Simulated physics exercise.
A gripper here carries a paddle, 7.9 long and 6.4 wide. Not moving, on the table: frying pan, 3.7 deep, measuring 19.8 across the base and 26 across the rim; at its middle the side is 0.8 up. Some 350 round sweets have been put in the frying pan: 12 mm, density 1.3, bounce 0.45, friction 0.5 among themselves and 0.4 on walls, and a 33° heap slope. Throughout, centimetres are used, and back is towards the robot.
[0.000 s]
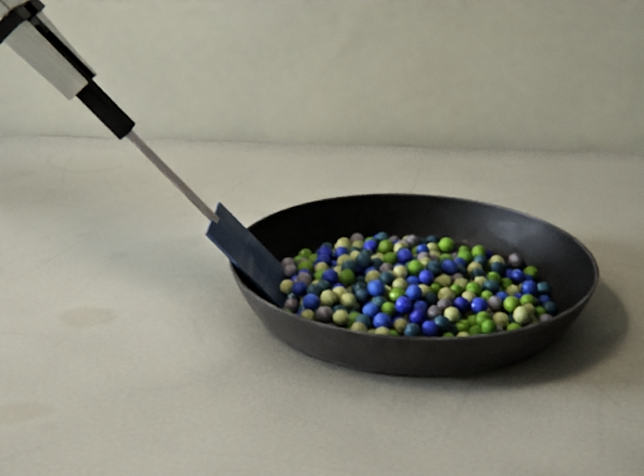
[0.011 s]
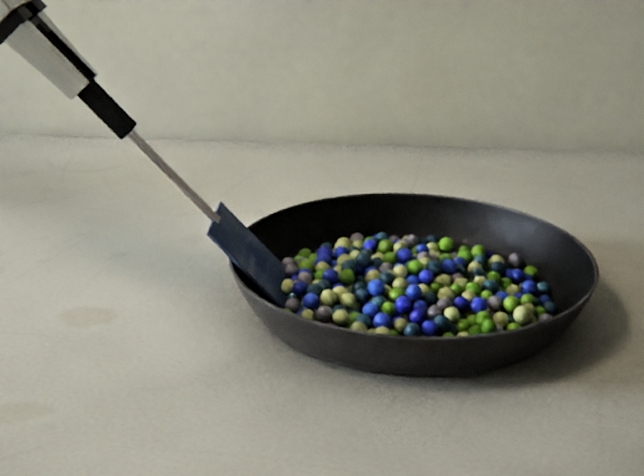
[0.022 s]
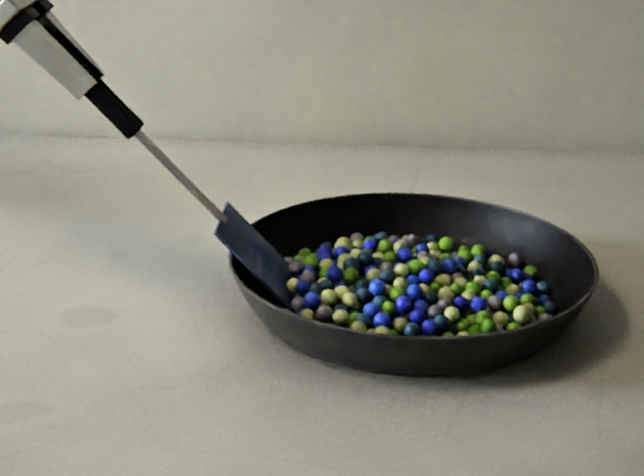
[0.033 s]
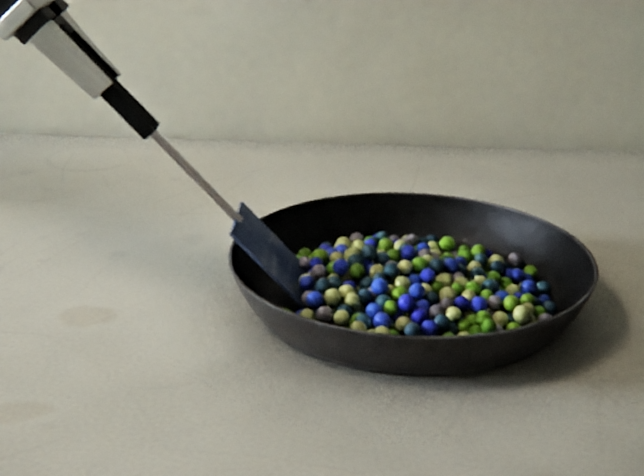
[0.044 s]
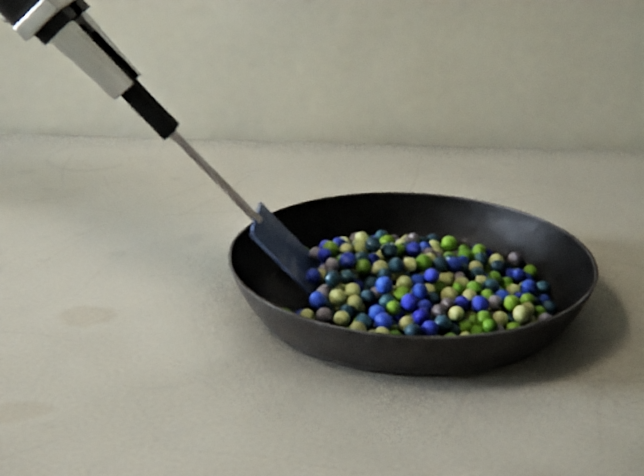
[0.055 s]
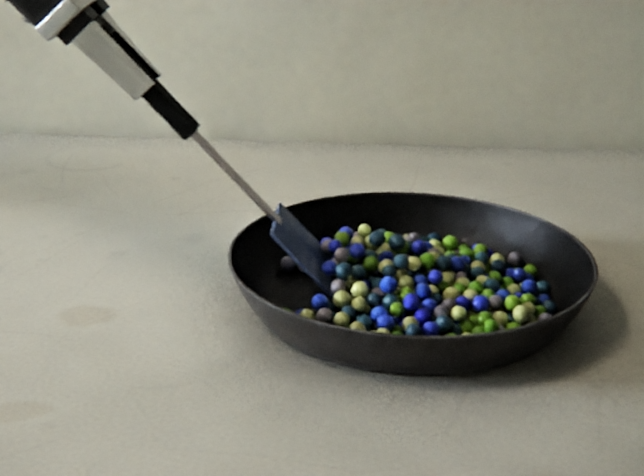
On a pale tabletop, a gripper-held paddle slides rightward inside a dark frying pan, pushing blue, green and cream balls together.
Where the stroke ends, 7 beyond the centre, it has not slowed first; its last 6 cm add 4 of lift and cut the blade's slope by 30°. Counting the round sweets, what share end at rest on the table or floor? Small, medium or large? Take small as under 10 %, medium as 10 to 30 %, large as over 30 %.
Medium, so between 10 and 30 %.
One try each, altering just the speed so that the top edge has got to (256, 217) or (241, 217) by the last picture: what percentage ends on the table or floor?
First try about 5 %, second try about 0 %.
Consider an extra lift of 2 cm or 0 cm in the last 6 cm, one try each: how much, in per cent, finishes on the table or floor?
Estimates, in order: 5 % then 5 %.
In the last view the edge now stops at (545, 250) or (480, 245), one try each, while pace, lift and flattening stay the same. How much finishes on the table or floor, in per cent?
Estimates, in order: 15 % and 10 %.
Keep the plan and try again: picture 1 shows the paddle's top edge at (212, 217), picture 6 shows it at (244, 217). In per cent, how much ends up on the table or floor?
Around 5 per cent finishes on the table or floor.
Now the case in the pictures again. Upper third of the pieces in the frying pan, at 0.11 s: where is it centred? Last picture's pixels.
Near pixel (440, 262).
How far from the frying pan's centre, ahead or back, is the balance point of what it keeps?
It sits some 3.5 centimetres ahead of centre.
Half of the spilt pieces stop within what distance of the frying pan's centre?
Distance, approx.: 48 cm.
After 0.08 s, sloping 47°, highest piece 5 above the table; 353 in the frying pan.
After 0.11 s, sloping 39°, highest piece 7 above the table; 353 in the frying pan.
After 0.32 s, sloping 17°, highest piece 6 above the table; 301 in the frying pan, 49 on the table or floor, 3 on the blade or in flight.
After 1.37 s, sloping 17°, highest piece 4 above the table; 301 in the frying pan, 52 on the table or floor.
At rest, 301 in the frying pan, 52 on the table or floor. That is 15 % on the table or floor.
